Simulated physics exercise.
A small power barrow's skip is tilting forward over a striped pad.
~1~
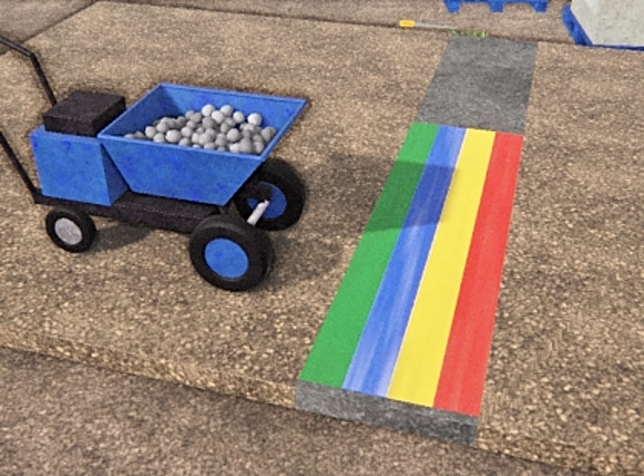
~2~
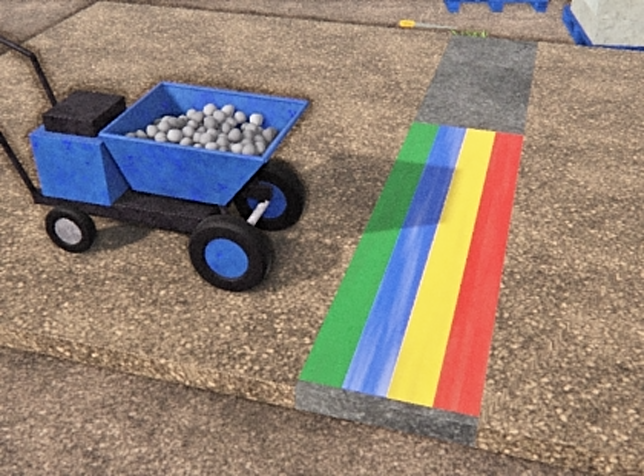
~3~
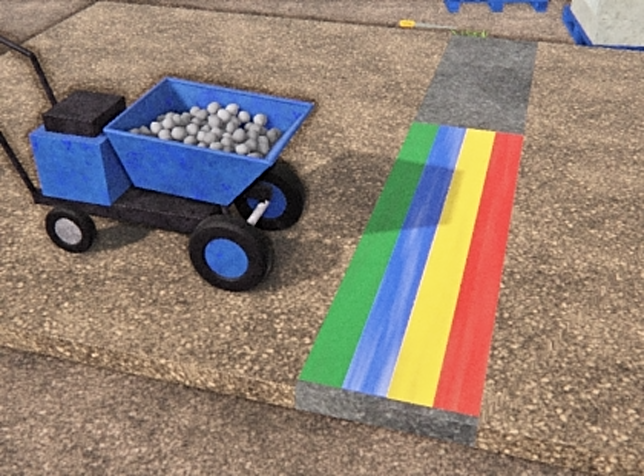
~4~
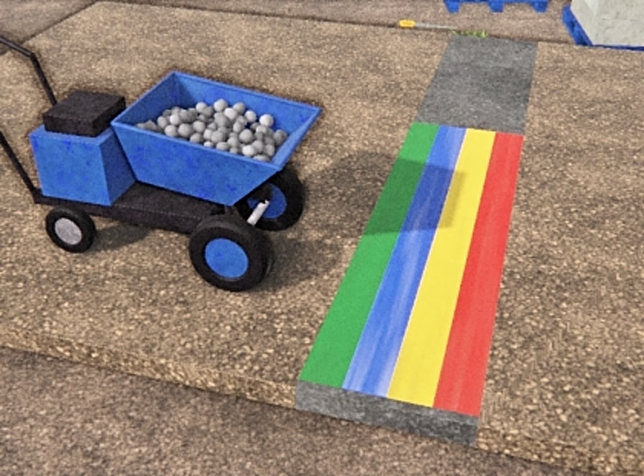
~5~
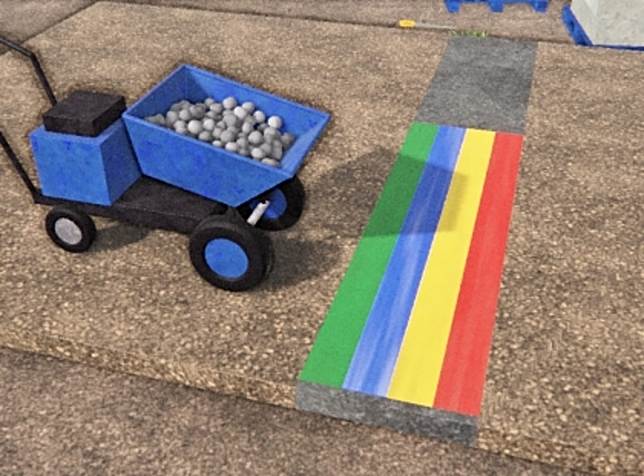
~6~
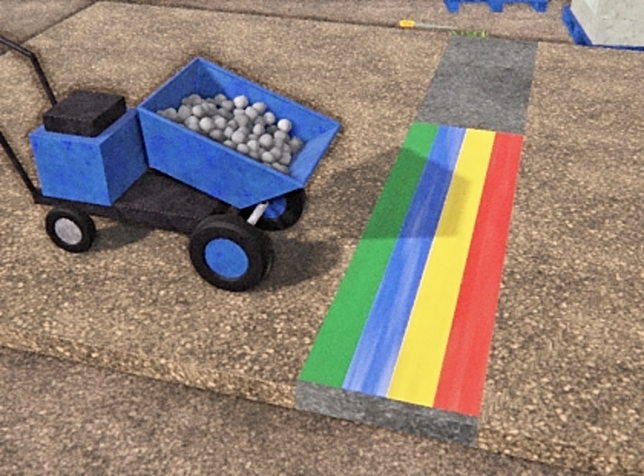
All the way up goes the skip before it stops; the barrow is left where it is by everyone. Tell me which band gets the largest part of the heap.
I would say the blue band gets the largest part.
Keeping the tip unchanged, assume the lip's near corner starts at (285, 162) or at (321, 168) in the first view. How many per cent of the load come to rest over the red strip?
Roughly 10 per cent at the first spot and 30 per cent at the second.
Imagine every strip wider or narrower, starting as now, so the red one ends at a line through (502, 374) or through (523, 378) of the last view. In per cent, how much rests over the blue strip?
Roughly 30 percent first, then roughly 30 percent.
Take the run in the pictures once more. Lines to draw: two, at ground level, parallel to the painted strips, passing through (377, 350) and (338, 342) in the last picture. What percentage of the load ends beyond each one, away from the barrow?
About 40 % and 70 %.
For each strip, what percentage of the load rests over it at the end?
I'd say the green strip has near 10, the blue strip near 30, the yellow strip near 20 and the red strip near 5 per cent.
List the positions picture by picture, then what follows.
The first frame shows lip of the skip at (262, 159), level; top of the load at (197, 139), round cobbles; green strip at (339, 337); blue strip at (380, 345); yellow strip at (422, 353); red strip at (465, 362).
The second frame shows lip of the skip at (264, 160), level; top of the load at (199, 139).
The third frame shows lip of the skip at (270, 163), tipped barely; top of the load at (194, 131).
The fourth frame shows lip of the skip at (279, 168), tipped a little; top of the load at (199, 129).
The fifth frame shows lip of the skip at (290, 176), tipped a little; top of the load at (191, 123).
The sixth frame shows lip of the skip at (302, 186), tipped clearly; top of the load at (202, 119); green strip at (339, 337); blue strip at (380, 345); yellow strip at (422, 353); red strip at (465, 362).
Soon after the last picture, skip tipped steeply; all in the skip.
A little later, skip tipped right over; about two thirds in the skip; a small part over the green strip; about a quarter over the blue strip; a stray few over the yellow strip.
Later still, skip tipped right over; about a third in the skip; a small part over the green strip; about a third over the blue strip; about a quarter over the yellow strip; a small part over the red strip; a stray few off the paint.
At rest, skip tipped right over; about a third in the skip; a small part over the green strip; about a third over the blue strip; about a quarter over the yellow strip; a small part over the red strip; a stray few off the paint.
